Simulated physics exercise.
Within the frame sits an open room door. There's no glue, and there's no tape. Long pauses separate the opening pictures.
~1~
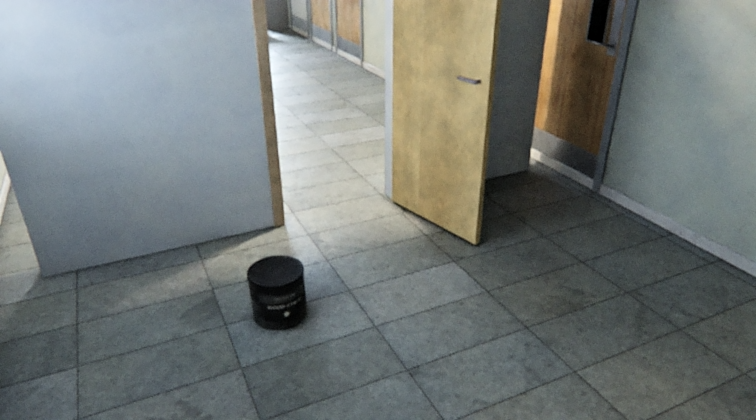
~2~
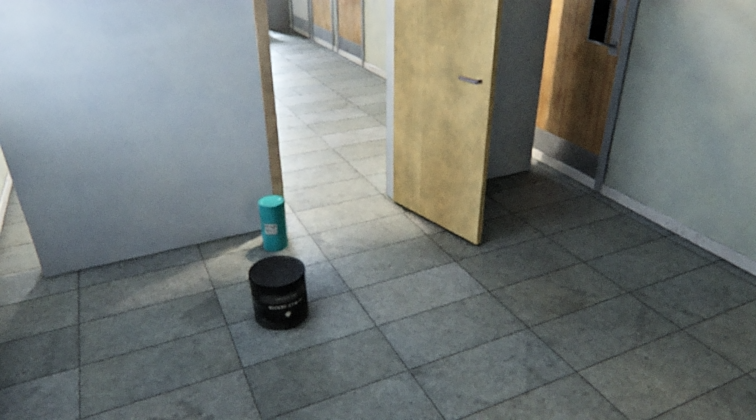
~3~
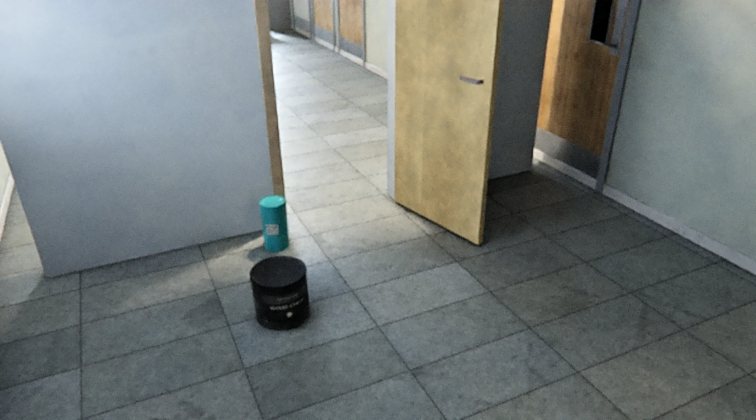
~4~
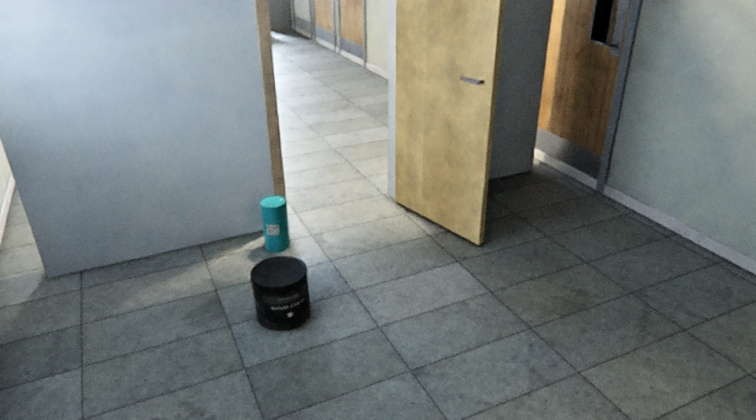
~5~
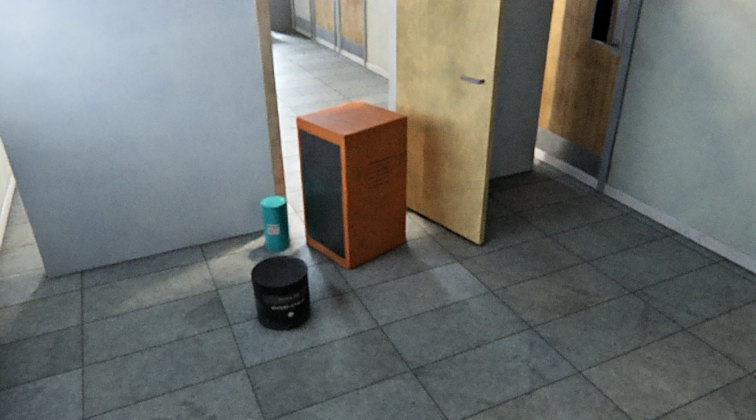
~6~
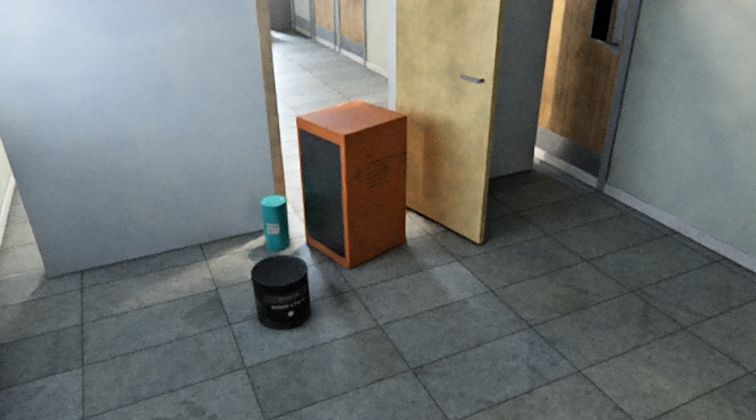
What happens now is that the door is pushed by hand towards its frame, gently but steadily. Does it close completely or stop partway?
The door cannot travel further.
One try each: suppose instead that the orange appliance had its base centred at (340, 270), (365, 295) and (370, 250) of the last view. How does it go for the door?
Held up partway; Swings all the way; Held up partway.
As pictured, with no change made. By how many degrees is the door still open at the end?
About 70°.
Then, 0.50 s on from there, door at 99°.
Then, 0.90 s on from there, door at 88°.
Then, 1.10 s on from there, door at 81°.
Then, 1.30 s on from there, door at 74°.
In the end, door at 71°; all 3 unmoved. At the end, from the last picture's camera, orange appliance near (353, 182).
